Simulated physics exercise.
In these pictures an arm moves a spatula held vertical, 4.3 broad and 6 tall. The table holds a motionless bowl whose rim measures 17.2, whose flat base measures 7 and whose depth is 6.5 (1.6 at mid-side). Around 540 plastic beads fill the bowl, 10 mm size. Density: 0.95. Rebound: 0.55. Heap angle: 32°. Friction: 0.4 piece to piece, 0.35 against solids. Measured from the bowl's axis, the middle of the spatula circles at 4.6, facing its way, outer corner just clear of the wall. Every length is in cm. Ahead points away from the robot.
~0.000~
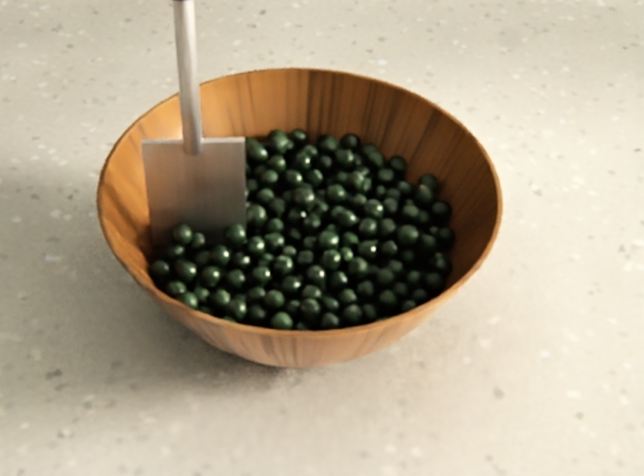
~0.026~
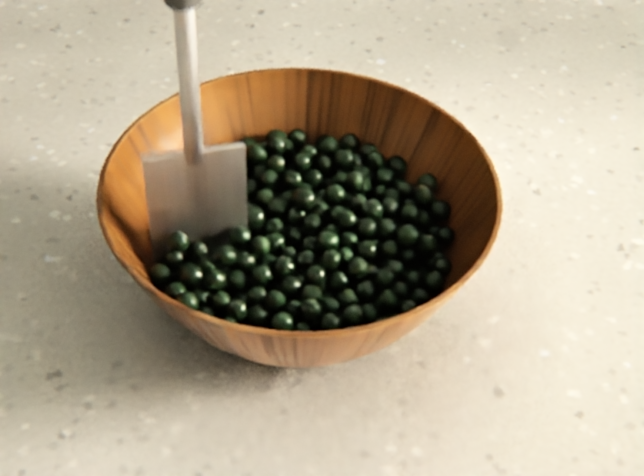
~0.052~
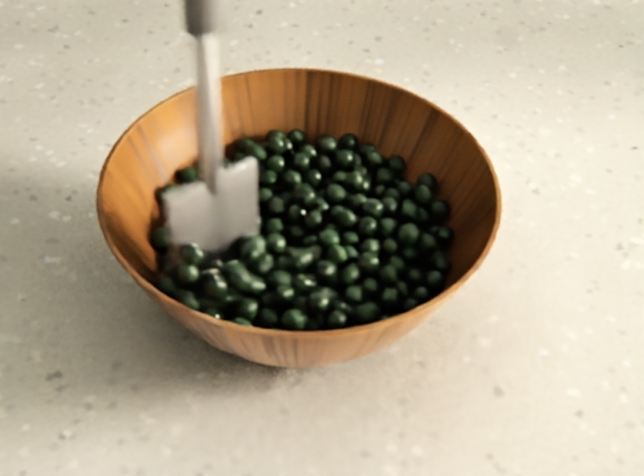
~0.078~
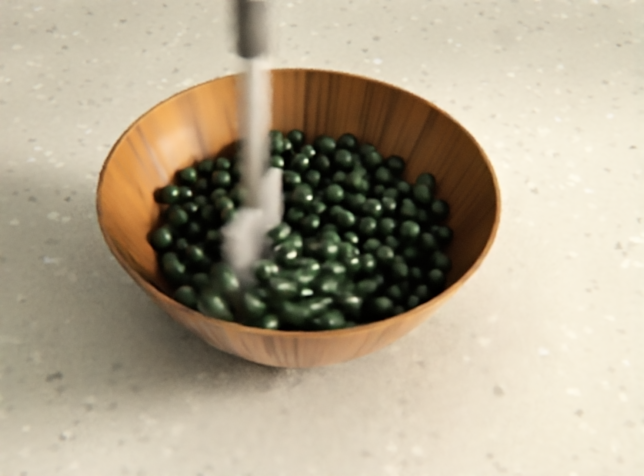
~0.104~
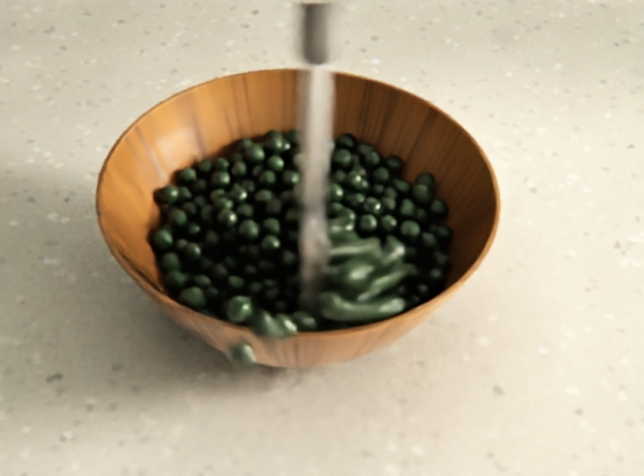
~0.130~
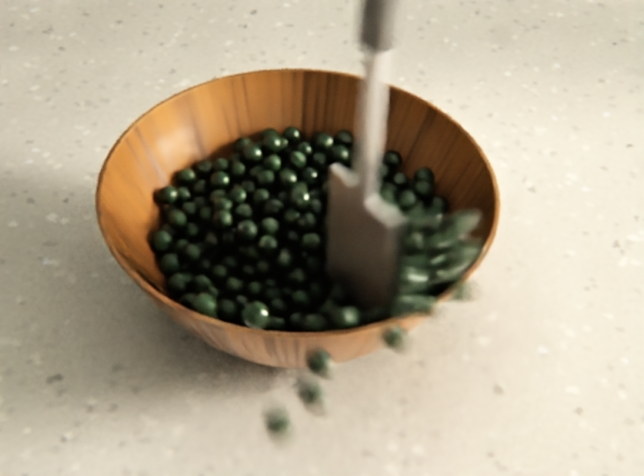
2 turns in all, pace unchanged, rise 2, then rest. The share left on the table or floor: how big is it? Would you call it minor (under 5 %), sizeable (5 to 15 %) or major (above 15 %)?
I would call it major.
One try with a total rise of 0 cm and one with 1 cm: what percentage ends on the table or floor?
Around 45 percent, then 35 percent.
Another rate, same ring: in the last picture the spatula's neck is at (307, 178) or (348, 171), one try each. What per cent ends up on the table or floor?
It comes to close to 20 per cent and close to 25 per cent.
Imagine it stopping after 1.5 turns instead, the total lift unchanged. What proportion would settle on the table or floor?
I'd expect some 20 per cent.
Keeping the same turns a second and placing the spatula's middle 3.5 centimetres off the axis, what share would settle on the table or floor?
Roughly 40 percent, I'd expect.
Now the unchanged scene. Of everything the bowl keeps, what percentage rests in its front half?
Close to 50 in a hundred.
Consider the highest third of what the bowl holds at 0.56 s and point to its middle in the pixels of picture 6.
(297, 249).
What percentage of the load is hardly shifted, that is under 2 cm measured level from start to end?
I'd put it at about 50 in a hundred.
By 0.34 s, 351° round, highest piece 11 above the table; 424 in the bowl, 43 on the table or floor, 78 in flight or on the tool.
By 0.56 s, 222° round, highest piece 9 above the table; 383 in the bowl, 153 on the table or floor, 9 in flight or on the tool.
By 0.87 s, 0° round, highest piece 5 above the table; 383 in the bowl, 162 on the table or floor.
By 1.57 s, 0° round, highest piece 5 above the table; 383 in the bowl, 162 on the table or floor.
Final count, 383 in the bowl, 162 on the table or floor. That is 30 % on the table or floor.
